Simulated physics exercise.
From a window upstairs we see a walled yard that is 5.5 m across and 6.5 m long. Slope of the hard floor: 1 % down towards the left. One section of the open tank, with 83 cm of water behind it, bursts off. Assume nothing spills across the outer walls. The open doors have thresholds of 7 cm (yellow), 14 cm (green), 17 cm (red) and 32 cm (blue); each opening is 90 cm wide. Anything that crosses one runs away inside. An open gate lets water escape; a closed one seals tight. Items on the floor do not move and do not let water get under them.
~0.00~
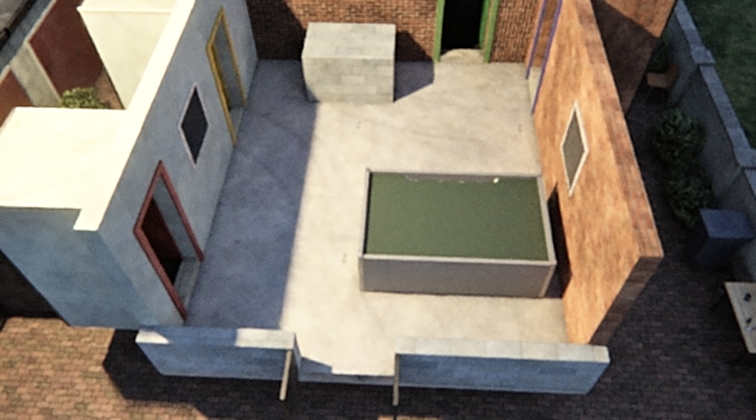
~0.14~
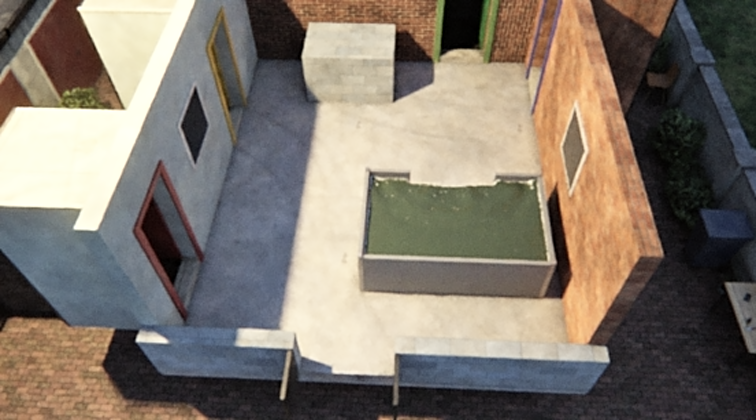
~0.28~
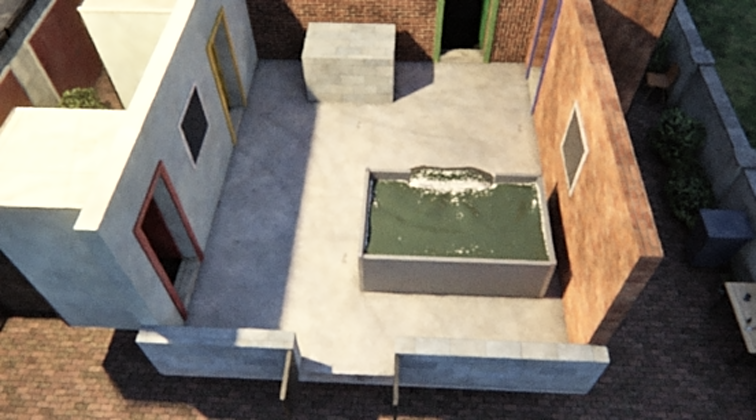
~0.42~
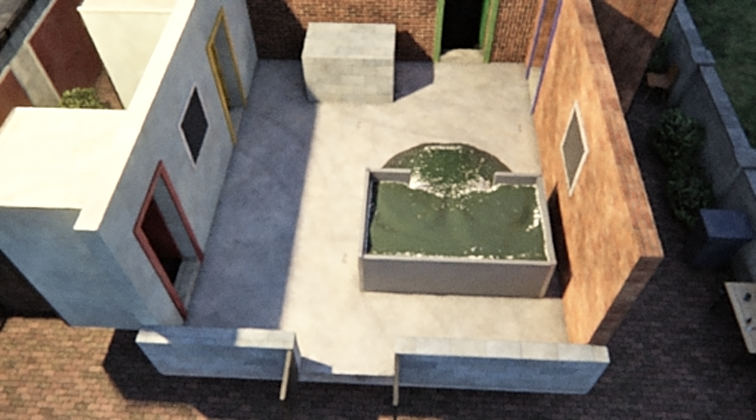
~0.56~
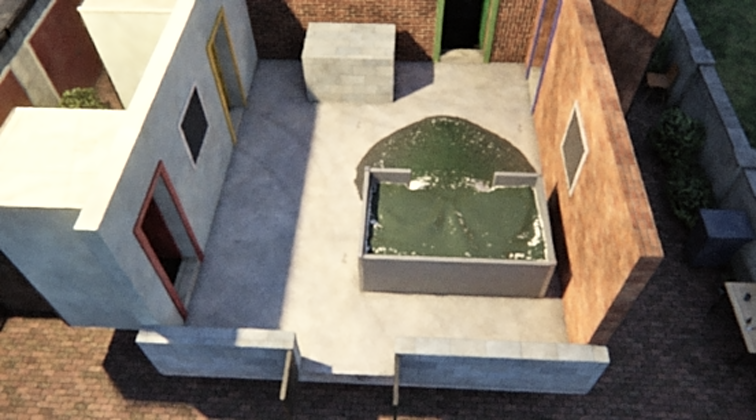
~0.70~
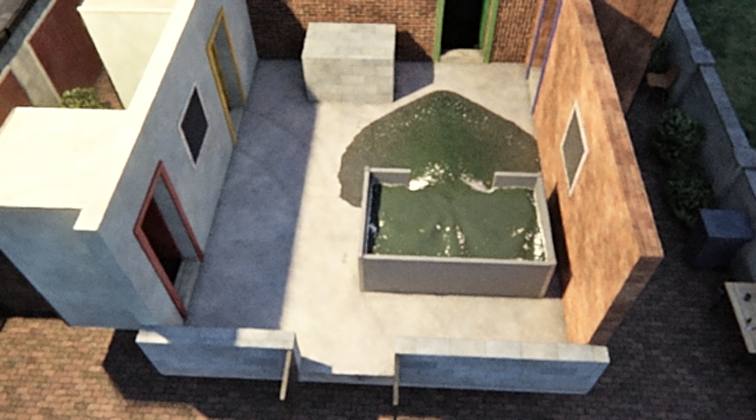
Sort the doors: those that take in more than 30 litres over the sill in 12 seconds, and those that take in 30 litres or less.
Sorted: The yellow door takes in more; the green door takes in more; the red door takes in 30 litres or less; the blue door takes in 30 litres or less.
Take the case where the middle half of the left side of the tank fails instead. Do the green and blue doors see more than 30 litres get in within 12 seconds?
Then: Green under, blue below.
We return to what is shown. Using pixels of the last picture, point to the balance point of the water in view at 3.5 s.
Roughly (423, 147) in the last picture.
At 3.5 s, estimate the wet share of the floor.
Close to 55 in a hundred.
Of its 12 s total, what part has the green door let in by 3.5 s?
Fraction in by then: Around 80 per cent.
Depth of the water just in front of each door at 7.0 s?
You'd get yellow at 16 cm, green at 13 cm, red at 4 cm, and blue at 12 cm.
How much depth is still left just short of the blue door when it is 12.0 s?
Close to 5.5 cm of depth.
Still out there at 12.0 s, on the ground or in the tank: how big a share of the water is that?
Around 78 percent of the water.
After 1.4 s water covers 40 % of the floor and is deepest (42 cm) near (405, 63); yellow door not reached, green door 24 cm at the sill, 40 L in, red door not reached, blue door 13 cm at the sill, 0 L in.
After 2.2 s water covers 50 % of the floor and is deepest (42 cm) near (466, 70); yellow door 8 cm at the sill, 1 L in, green door 37 cm at the sill, 142 L in, red door not reached, blue door 22 cm at the sill, 0 L in.
After 3.5 s water covers 55 % of the floor and is deepest (32 cm) near (412, 98); yellow door 16 cm at the sill, 82 L in, green door 25 cm at the sill, 269 L in, red door not reached, blue door 24 cm at the sill, 0 L in.
After 7.0 s water covers 85 % of the floor and is deepest (19 cm) near (236, 141); yellow door 16 cm at the sill, 202 L in, green door 13 cm at the sill, 327 L in, red door 4 cm at the sill, 0 L in, blue door 12 cm at the sill, 0 L in.
After 12.0 s water covers 100 % of the floor and is deepest (14 cm) near (258, 61); yellow door 13 cm at the sill, 336 L in, green door 7 cm at the sill, 328 L in, red door 11 cm at the sill, 0 L in, blue door 6 cm at the sill, 0 L in.
